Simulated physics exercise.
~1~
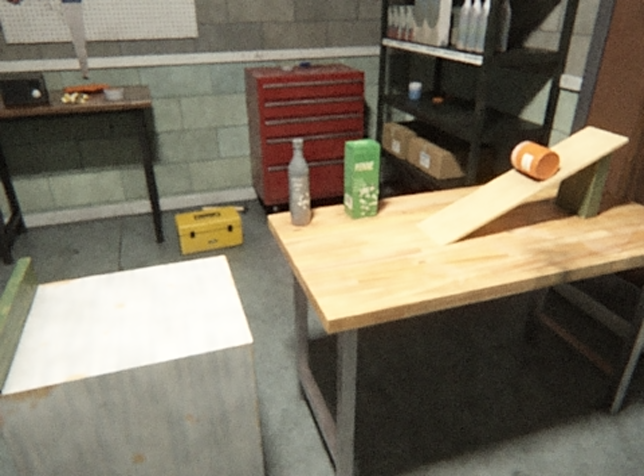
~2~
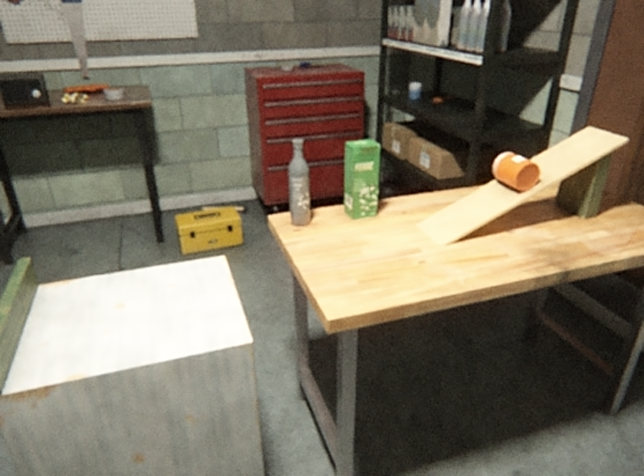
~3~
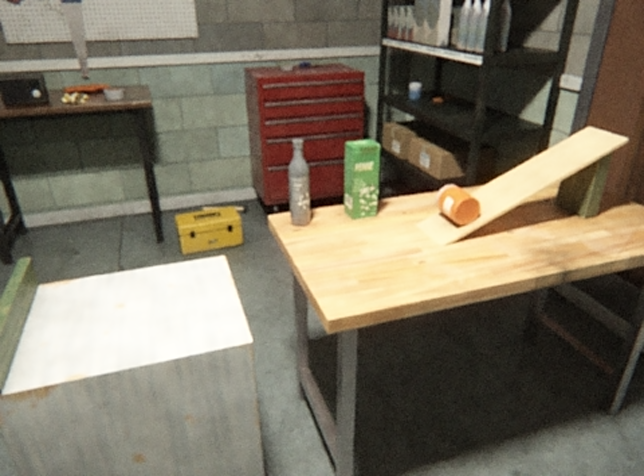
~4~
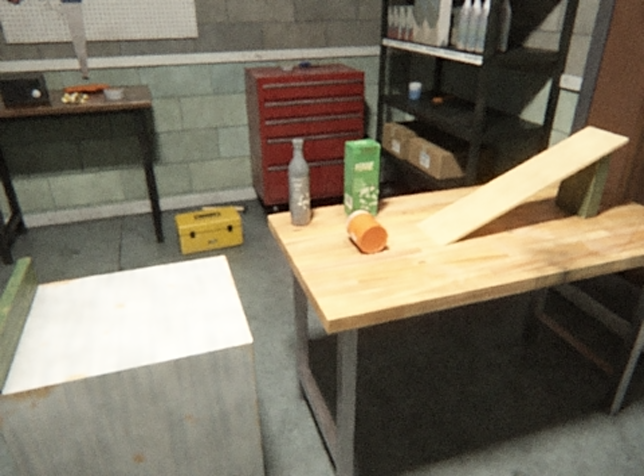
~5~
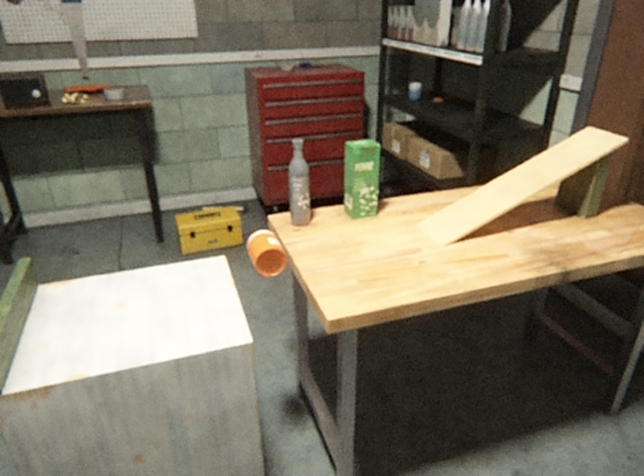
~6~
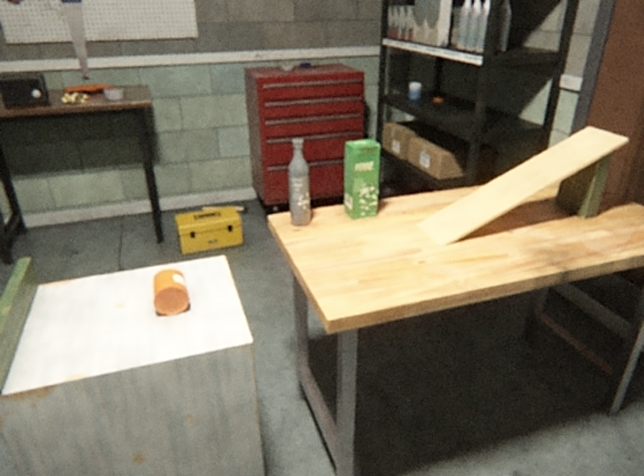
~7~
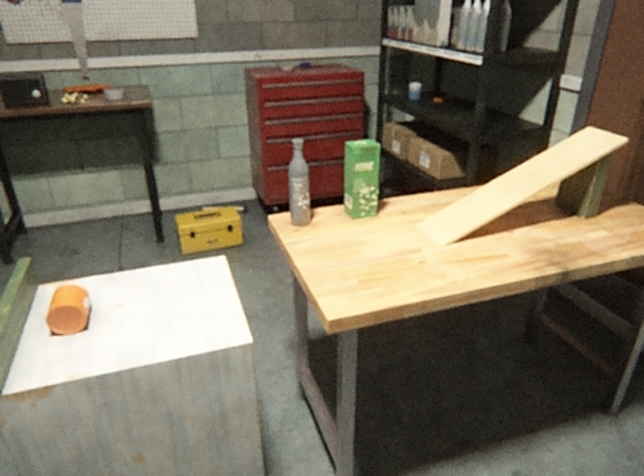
An orange jar lies on its side near the top of a pale wooden ramp, which is propped on a workbench at the right of a dim workshop, seen from slightly above by a still camera. A grey bottle and a green carton stand at the back of the bench, with a red tool chest and a yellow toolbox beyond. The jar rolls down the ramp to the left, then crosses the tabletop past the bottle and carton. It leaves the bench's left edge, clears the gap and lands on the lower, white-topped cabinet. It ends near the cabinet's far left side, beside a green strip, while the bottle and carton remain in place.
